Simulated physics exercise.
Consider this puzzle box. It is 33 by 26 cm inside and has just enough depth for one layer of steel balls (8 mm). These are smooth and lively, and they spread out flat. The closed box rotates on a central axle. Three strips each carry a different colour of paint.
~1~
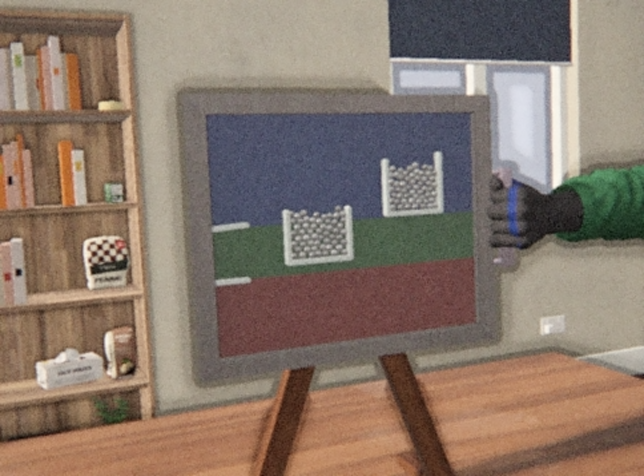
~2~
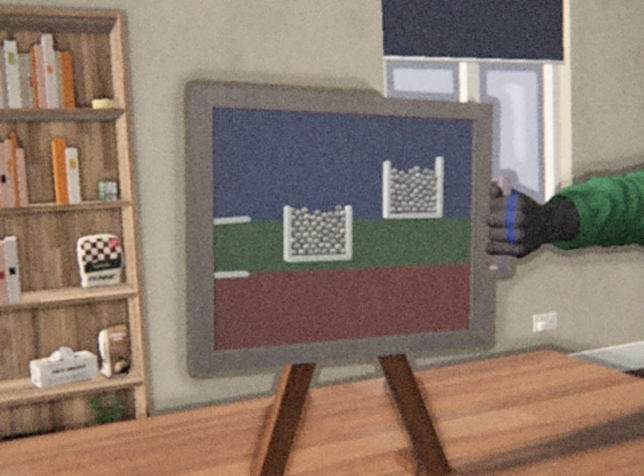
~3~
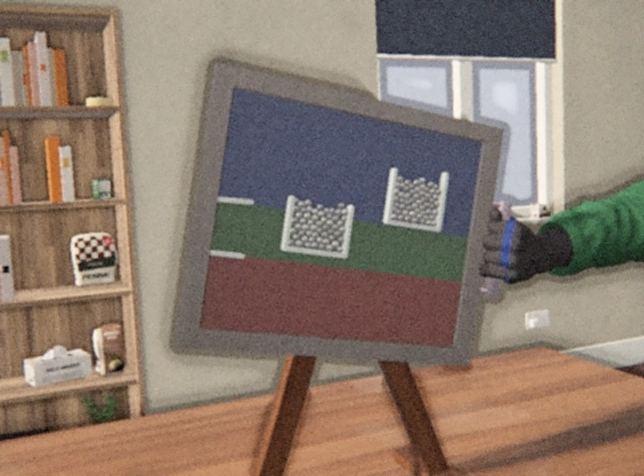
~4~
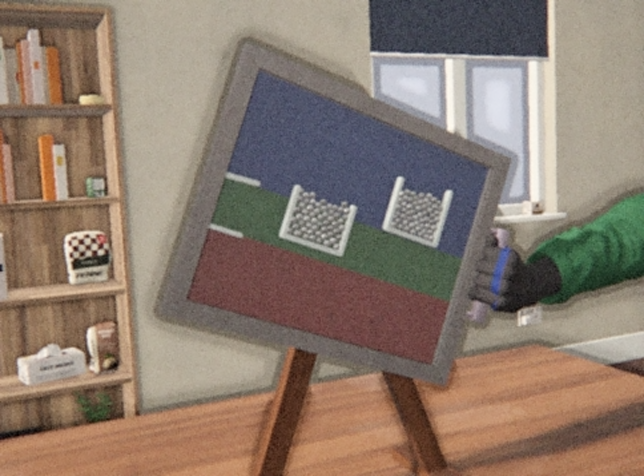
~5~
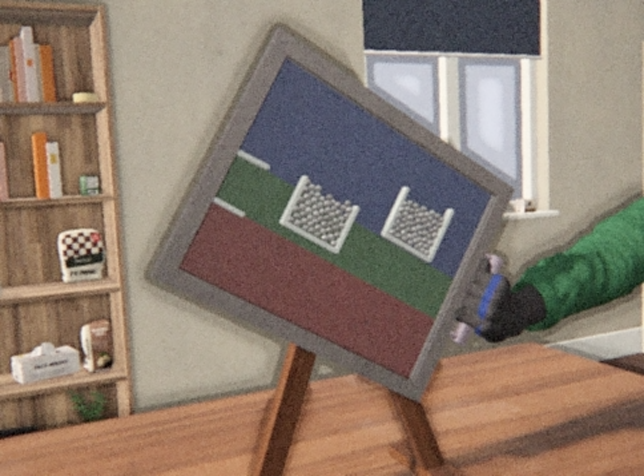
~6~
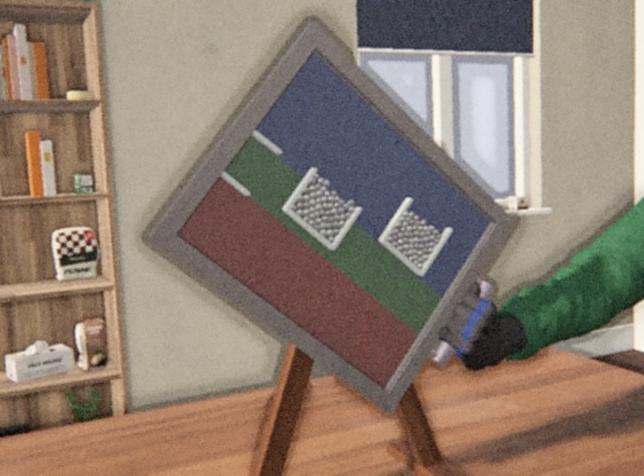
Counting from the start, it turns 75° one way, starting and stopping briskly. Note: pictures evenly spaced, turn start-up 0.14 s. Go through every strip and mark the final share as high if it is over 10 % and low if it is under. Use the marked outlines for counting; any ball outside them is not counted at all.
Final shares: Red high, blue high, green high.
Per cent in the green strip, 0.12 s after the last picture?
I'd guess near 40 in a hundred.
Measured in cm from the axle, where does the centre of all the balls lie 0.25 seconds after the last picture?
Offset approx. 3 cm right, 1 cm below.
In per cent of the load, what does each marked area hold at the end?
Red strip 30, blue strip 40, green strip 30.
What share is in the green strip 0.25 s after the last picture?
Share: About 35 percent.
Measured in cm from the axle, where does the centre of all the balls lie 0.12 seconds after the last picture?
Roughly 3 centimetres to the right and 1 centimetres below.
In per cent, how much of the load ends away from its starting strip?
40 %.
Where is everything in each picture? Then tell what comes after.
The first picture shows level; about 110 balls; load centre (367, 211); top ball (415, 166); red (355, 304), blue (349, 167), green (352, 244).
The second picture shows turned 3° clockwise; load centre (367, 211); top ball (417, 170).
The third picture shows turned 12° clockwise; load centre (369, 214); top ball (400, 180); wall ends (242, 256), (251, 202), (394, 171) to (445, 175), (291, 198) to (351, 208).
The fourth picture shows turned 21° clockwise; load centre (370, 217); top ball (301, 191).
The fifth picture shows turned 31° clockwise; load centre (371, 221); top ball (308, 183).
The sixth picture shows turned 41° clockwise; load centre (371, 224); top ball (316, 177); red (307, 289), blue (381, 181), green (340, 240).
Then, 0.12 s after the last picture, it stands 55° clockwise; the balls' middle is 3 cm right of and 1 cm below the centre; blue 60 %, green 40 %.
Then, 0.25 s after the last picture, it stands 70° clockwise; the balls' middle is 3 cm right of and 1 cm below the centre; blue 65 %, green 35 %.
Then, 0.36 s after the last picture, it stands 75° clockwise; the balls' middle is 3 cm right of and 2 cm below the centre; blue 70 %, green 30 %.
At rest 2.4 s after the last picture, it stands 75° clockwise; red 30 %, blue 40 %, green 30 %.
